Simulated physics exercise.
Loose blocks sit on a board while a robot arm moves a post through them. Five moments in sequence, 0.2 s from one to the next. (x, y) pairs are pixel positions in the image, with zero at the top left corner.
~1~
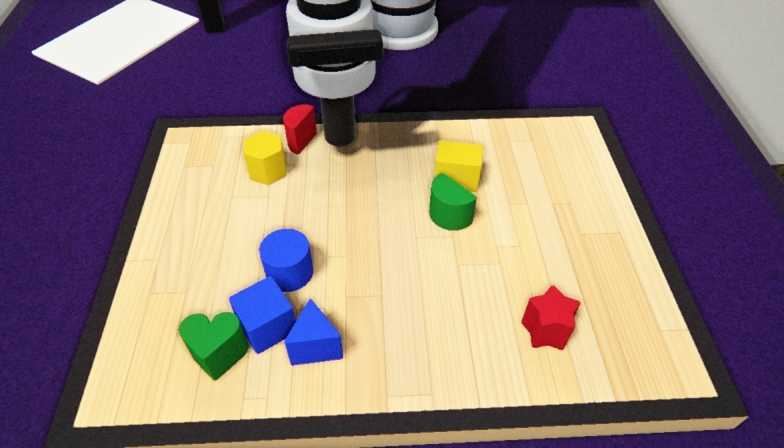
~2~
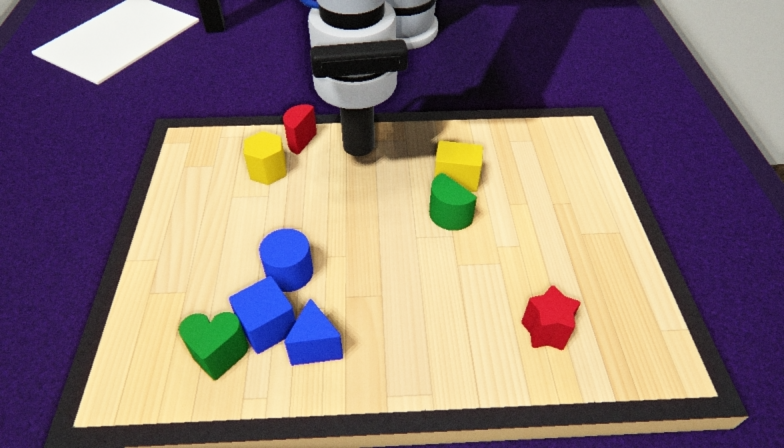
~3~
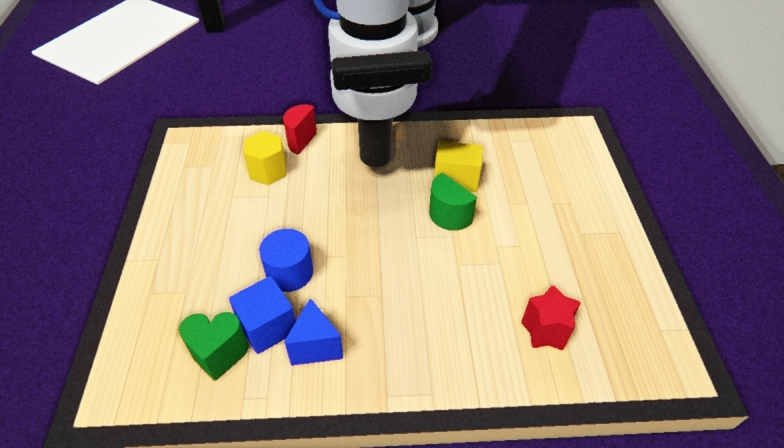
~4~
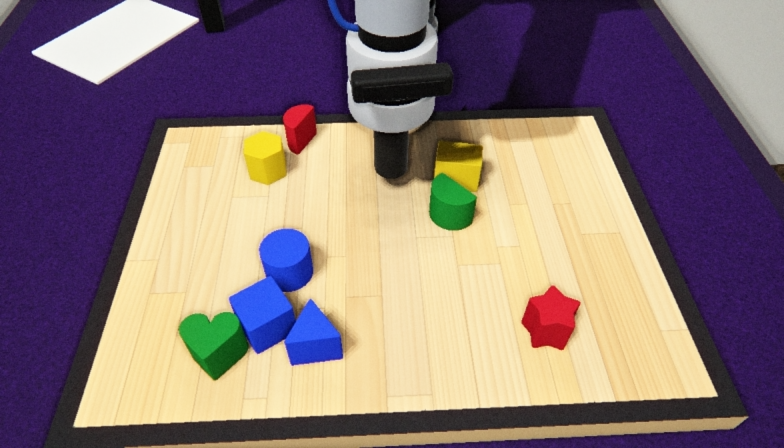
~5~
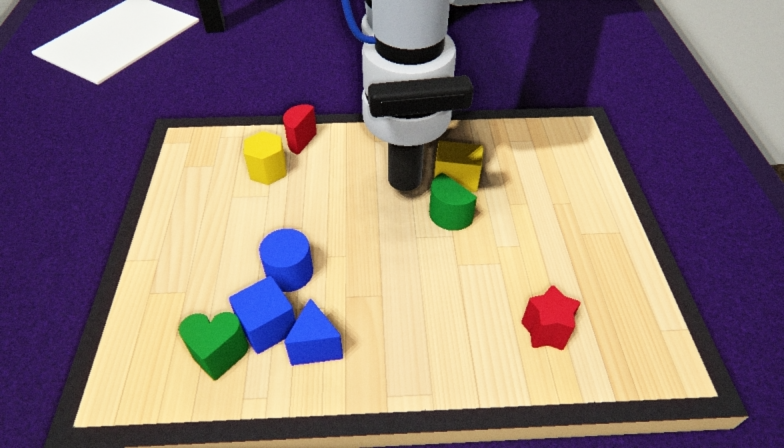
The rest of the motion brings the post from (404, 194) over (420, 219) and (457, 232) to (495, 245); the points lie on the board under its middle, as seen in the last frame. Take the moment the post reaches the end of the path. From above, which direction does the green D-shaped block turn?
In a top view, it turns counterclockwise.
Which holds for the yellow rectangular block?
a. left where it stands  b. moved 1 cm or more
(a)
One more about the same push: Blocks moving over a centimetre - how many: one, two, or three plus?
I count one.
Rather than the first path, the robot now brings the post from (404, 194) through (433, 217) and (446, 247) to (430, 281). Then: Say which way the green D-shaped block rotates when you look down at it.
Counterclockwise from above.
The first path, step by step. One third of the way, post (423, 205); green D-shaped block (461, 192).
Two thirds of the way, post (460, 218); green D-shaped block (498, 199), turned 30° anticlockwise.
At the end, post (498, 231); green D-shaped block (526, 199), turned 60° anticlockwise; yellow rectangular block in place.
